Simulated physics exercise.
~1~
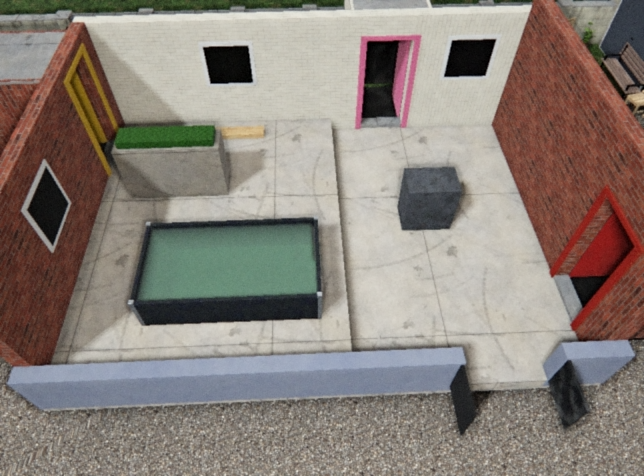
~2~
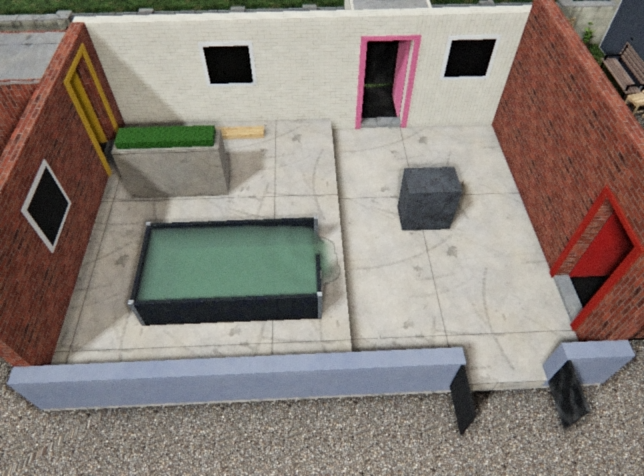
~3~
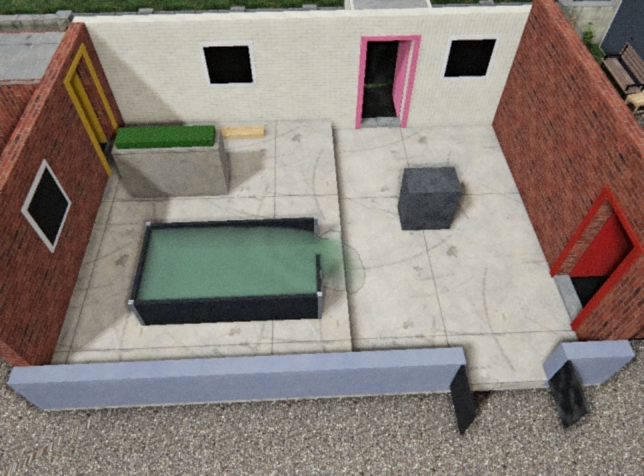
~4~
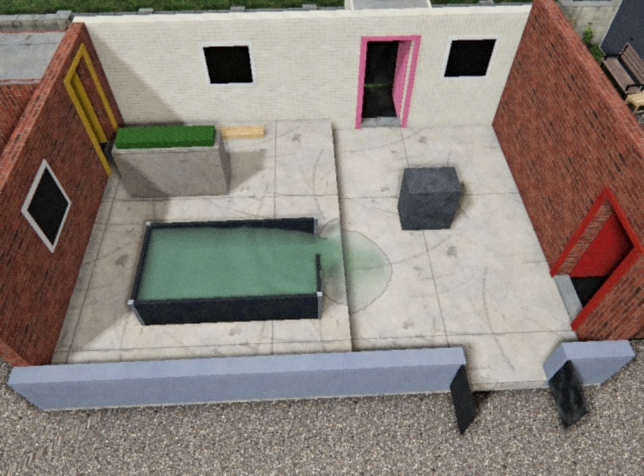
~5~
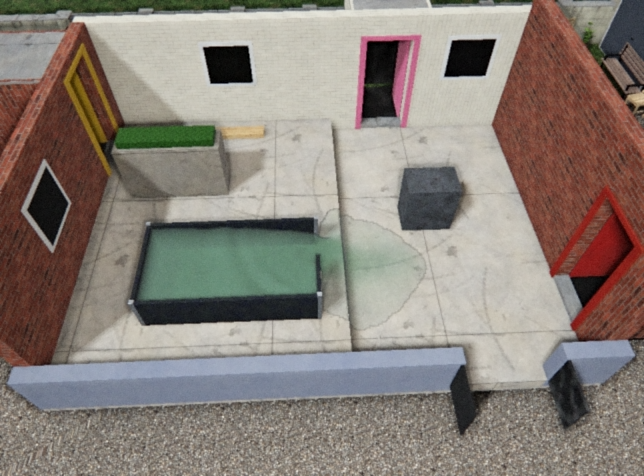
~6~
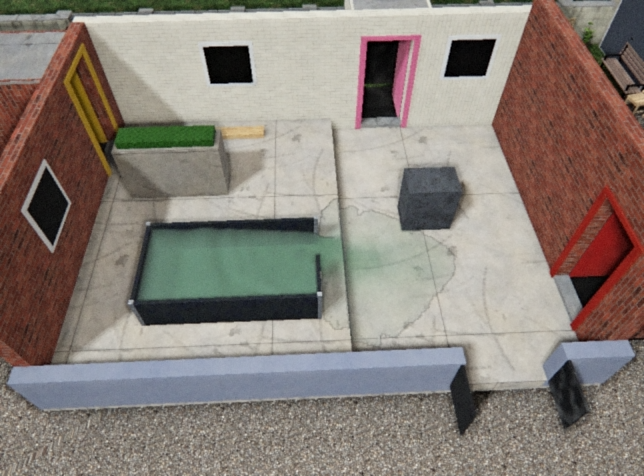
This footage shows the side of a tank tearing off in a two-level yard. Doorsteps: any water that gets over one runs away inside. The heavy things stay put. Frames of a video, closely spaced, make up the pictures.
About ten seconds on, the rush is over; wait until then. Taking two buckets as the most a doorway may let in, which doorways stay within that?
My prediction: Yellow door: Does not exceed it; red door: Exceeds it; pink door: Does not exceed it.
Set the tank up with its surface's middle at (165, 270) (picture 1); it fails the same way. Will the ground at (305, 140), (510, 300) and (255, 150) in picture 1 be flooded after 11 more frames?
In order, the three spots end up untouched, waterlogged and untouched.
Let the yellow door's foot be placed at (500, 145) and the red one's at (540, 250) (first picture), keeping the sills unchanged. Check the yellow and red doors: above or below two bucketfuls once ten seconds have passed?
The yellow one tops the limit, the red one tops the limit.
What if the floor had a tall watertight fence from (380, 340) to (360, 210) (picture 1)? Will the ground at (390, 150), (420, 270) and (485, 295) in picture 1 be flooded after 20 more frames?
In that order: Wet, clear, under water.
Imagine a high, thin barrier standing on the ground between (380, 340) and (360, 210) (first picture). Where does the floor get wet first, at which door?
I'd pick the pink door.
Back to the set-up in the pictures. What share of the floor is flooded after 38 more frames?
By my count, 45 percent.
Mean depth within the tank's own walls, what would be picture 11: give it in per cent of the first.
Roughly 78 percent.
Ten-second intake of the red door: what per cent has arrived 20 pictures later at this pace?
It works out at roughly 45 percent of the ten-second total.
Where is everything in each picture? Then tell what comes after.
In the first frame, the water tank at (230, 261) is whole and still.
In the second frame, water pours out at (315, 252) and has run to (334, 276).
In the third frame, water pours out at (315, 254) and has run to (360, 272).
In the fourth frame, the front is at (388, 271), out from the gap at (315, 254).
In the fifth frame, water pours out at (315, 254) and has run to (416, 256).
In the sixth frame, the front is at (446, 255), out from the gap at (315, 254).
A moment on, water covers 20 % of the floor; the yellow door not reached, the red door not reached, the pink door not reached.
Next, water covers 35 % of the floor; the yellow door not reached, the red door under two buckets in, the pink door not reached.
Then, water covers 45 % of the floor; the yellow door not reached, the red door over two buckets in, the pink door wet at the sill, nothing in.
Later, water covers 45 % of the floor; the yellow door not reached, the red door far over two buckets in, the pink door under two buckets in.
In the end, water covers 50 % of the floor; the yellow door not reached, the red door far over two buckets in, the pink door under two buckets in.
